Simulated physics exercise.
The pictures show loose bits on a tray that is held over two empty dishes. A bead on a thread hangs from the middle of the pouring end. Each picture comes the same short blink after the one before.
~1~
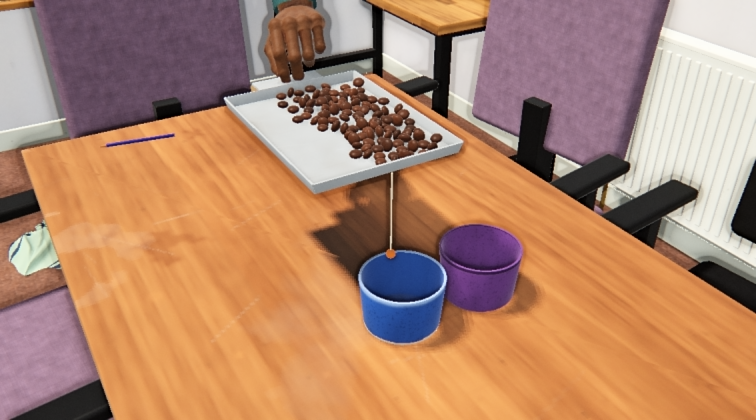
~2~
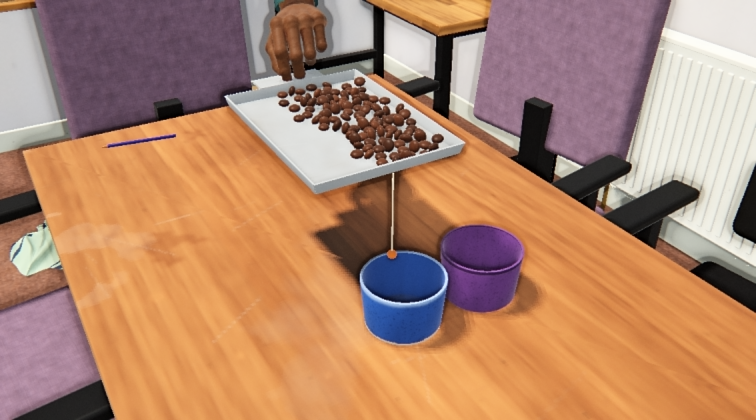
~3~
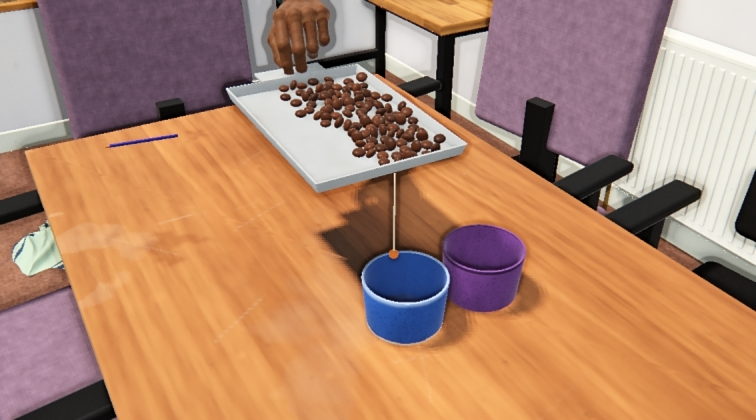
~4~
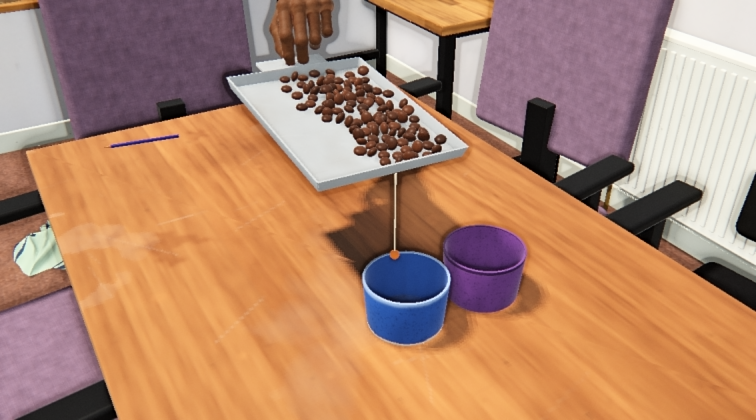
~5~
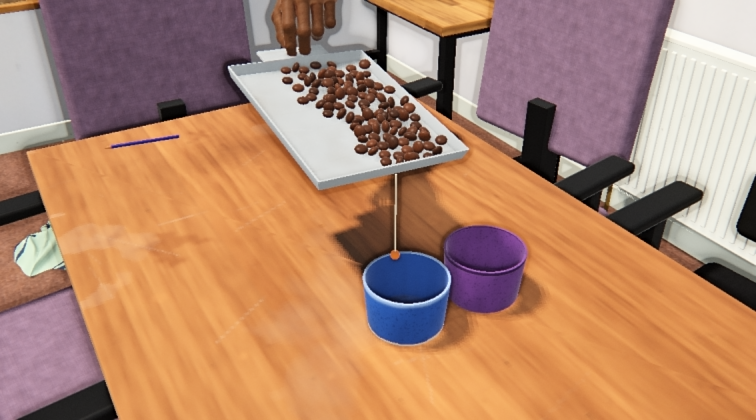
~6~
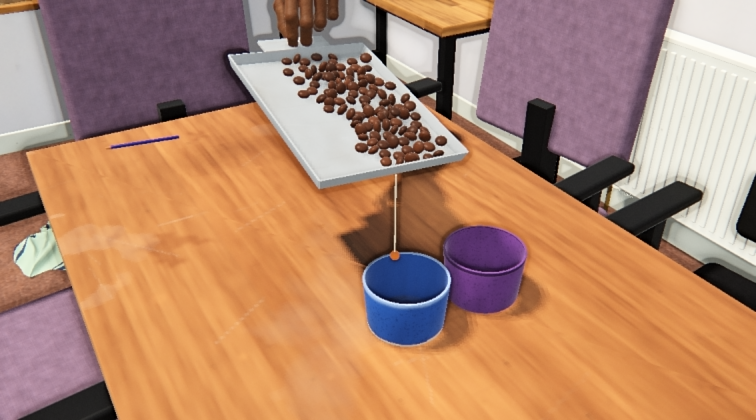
A wooden table in a room with purple chairs and a white radiator is seen from above at an angle, the view staying almost still. A brown hand is at the far end of a pale grey tray of brown pieces, above a blue dish and a purple one to its right, with an orange bead hanging on a thread. The tray's far end rises slightly, tilting it gently toward the dishes, while the pieces barely shift.
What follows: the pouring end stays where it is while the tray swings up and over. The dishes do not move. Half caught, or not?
Together they catch over half.
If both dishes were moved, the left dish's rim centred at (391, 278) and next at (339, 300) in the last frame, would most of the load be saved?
The first try: More than half. The second: Below a half.
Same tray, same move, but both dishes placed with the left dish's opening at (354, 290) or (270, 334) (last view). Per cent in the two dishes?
About 60 and 0 per cent.
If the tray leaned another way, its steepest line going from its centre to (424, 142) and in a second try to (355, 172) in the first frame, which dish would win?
The first try: The right dish. The second: The left-hand dish.
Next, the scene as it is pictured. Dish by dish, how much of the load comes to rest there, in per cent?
About: Left dish 20, right dish 60 per cent.
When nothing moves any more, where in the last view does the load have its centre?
Close to (469, 291).
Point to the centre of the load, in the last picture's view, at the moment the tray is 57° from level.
Roughly at (420, 118).
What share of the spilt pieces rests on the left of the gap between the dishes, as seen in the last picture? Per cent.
It comes to 30 per cent or so.
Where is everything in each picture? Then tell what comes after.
The first picture shows corners of the pouring end (314, 182) and (459, 141), level; middle of the load (360, 121), flat chocolate drops; left dish (426, 318); right dish (505, 286); bead on its thread (391, 254).
The second picture shows corners of the pouring end (316, 182) and (460, 142), level; middle of the load (361, 121).
The third picture shows corners of the pouring end (318, 181) and (462, 143), tipped barely, lowest at the right corner; middle of the load (363, 118).
The fourth picture shows corners of the pouring end (319, 180) and (463, 145), tipped a little, lowest at the right corner; middle of the load (365, 114).
The fifth picture shows corners of the pouring end (321, 179) and (464, 148), tipped a little, lowest at the right corner; middle of the load (366, 111).
The sixth picture shows corners of the pouring end (321, 178) and (464, 150), tipped a little, lowest at the right corner; middle of the load (366, 107); left dish (430, 320); right dish (509, 288).
Just after the last frame, tray tipped steeply; every one on the tray.
A moment on, tray tipped right over; about a tenth on the tray; about a tenth in the left dish; roughly half in the right dish; about a tenth outside both; about a tenth in the air.
Further on, tray tipped past a quarter turn; roughly a quarter in the left dish; roughly two thirds in the right dish; roughly a quarter outside both.
When it is over, tray tipped past a quarter turn; roughly a quarter in the left dish; roughly two thirds in the right dish; roughly a quarter outside both.
